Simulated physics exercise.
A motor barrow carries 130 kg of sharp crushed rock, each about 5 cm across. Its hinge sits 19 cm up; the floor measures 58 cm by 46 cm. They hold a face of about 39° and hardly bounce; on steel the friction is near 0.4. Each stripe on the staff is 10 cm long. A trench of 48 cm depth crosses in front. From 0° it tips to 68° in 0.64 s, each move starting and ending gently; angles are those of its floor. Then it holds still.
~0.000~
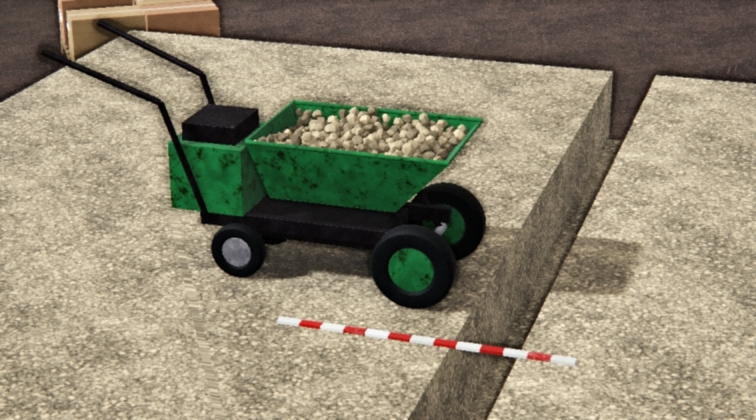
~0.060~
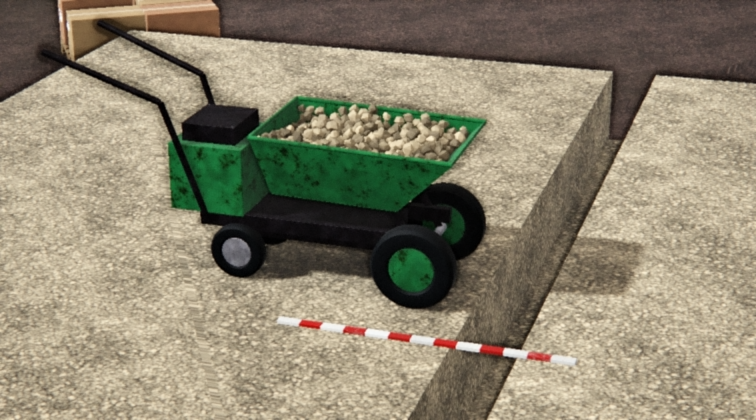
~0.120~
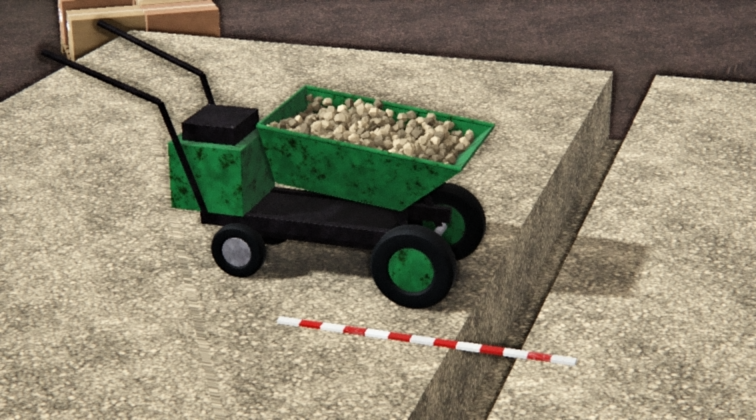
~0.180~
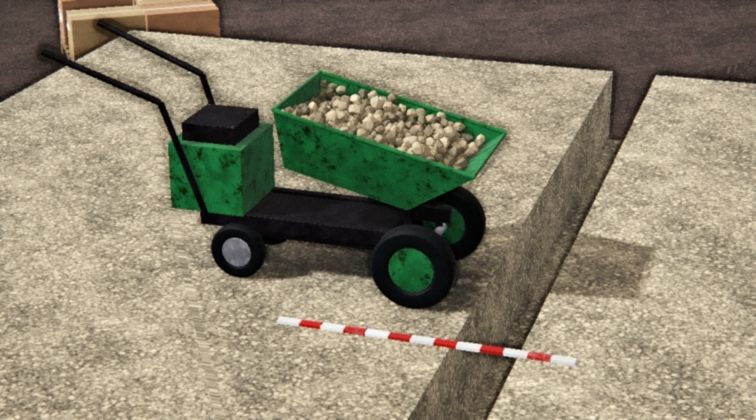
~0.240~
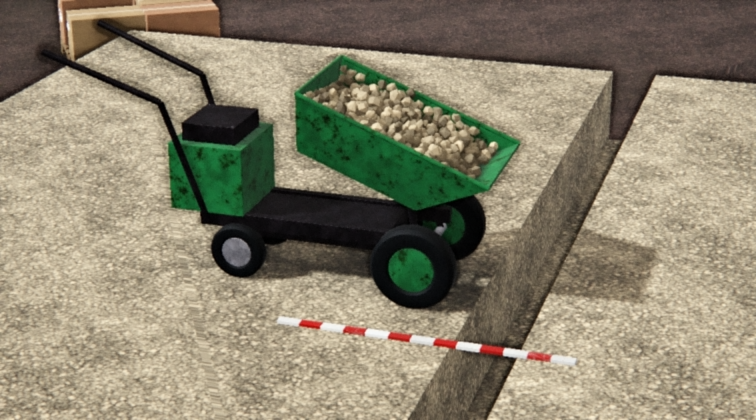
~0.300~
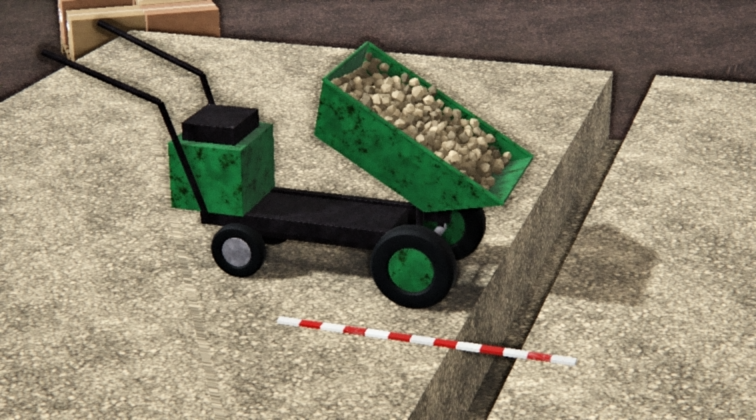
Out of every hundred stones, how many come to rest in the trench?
Close to 15 in a hundred.
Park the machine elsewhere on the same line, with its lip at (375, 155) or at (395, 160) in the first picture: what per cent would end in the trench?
First some 70, then 55 per cent.
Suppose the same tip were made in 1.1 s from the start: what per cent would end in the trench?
In that case some 25 per cent.
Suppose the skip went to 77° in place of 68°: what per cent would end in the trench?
In that case some 10 per cent.
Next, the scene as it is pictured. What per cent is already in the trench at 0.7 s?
Some 0 per cent.
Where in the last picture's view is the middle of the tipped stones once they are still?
Around (613, 302).
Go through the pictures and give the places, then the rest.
In the first picture, the skip is at 0°, its lip at (449, 164); the top of the load is at (382, 120).
In the second picture, the skip is at 2°, its lip at (452, 165); the top of the load is at (374, 119); the stones move at 0.4 m/s on average.
The third picture shows lip at (461, 170), floor tilted 6°, highest stones at (345, 107); the stones move at 0.8 m/s on average.
In the fourth picture, the skip is at 13°, its lip at (474, 178); the top of the load is at (336, 95); the stones move at 1.2 m/s on average.
In the fifth picture, the skip is at 22°, its lip at (489, 189); the top of the load is at (347, 81); the stones move at 1.4 m/s on average.
The sixth picture shows lip at (503, 204), floor tilted 31°, highest stones at (367, 68); the stones move at 1.5 m/s on average.
After 0.5 s the floor is at 57°; 100 % in the skip; the foremost stones are at (529, 207).
After 0.7 s the floor is at 68°; 73 % in the skip, 26 % past the trench; the foremost stones are at (617, 304).
After 1.1 s the floor is at 68°; 17 % in the skip, 83 % past the trench; the foremost stones are past the picture's edge.
After 3.0 s the floor is at 68°; 0 % in the skip, 15 % in the trench, 85 % past the trench; the foremost stones are past the picture's edge.
